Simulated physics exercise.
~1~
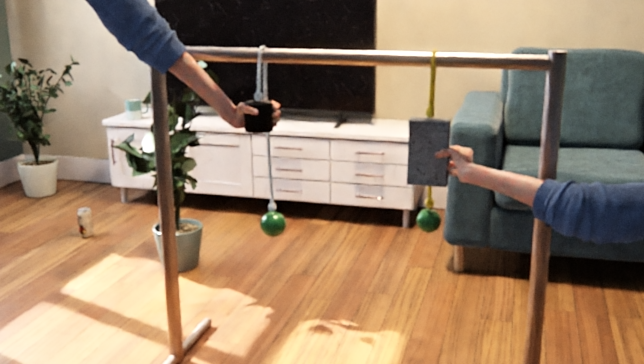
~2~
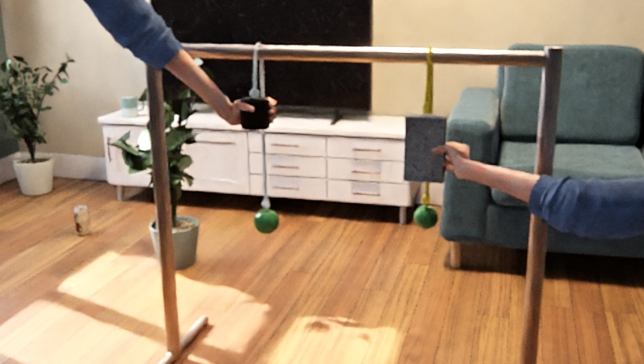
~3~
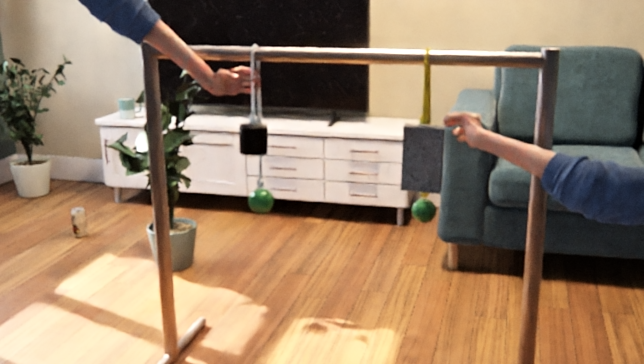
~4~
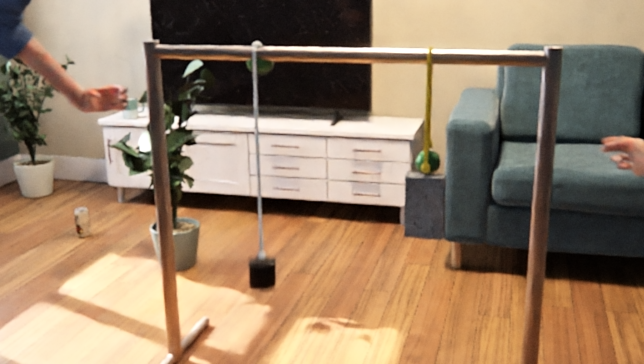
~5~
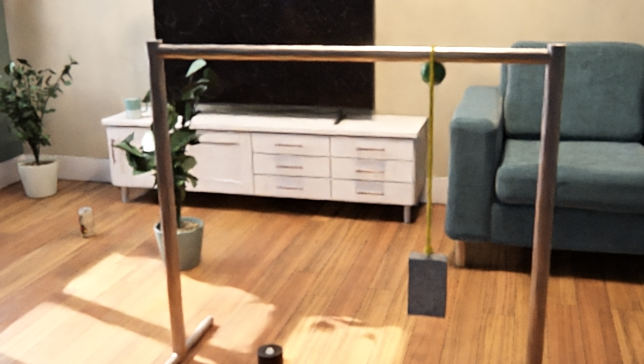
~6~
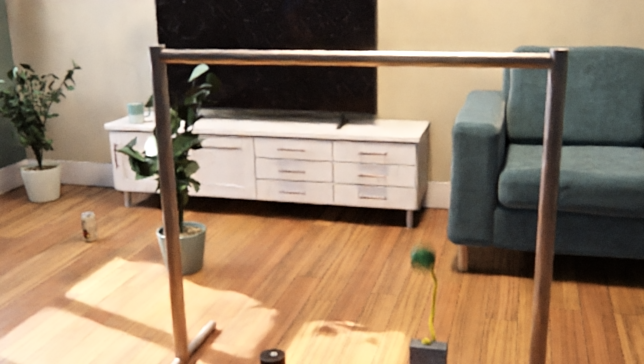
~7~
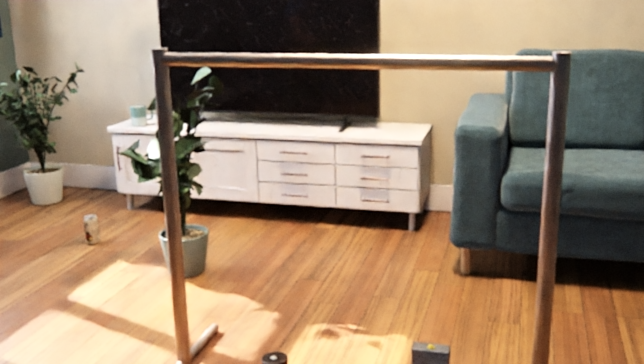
In a living room, two hands release a black object and a gray block hanging on cords over a wooden rail, each with a green ball at the other end. Both drop as the balls rise, the black object landing first, and both end on the floor.
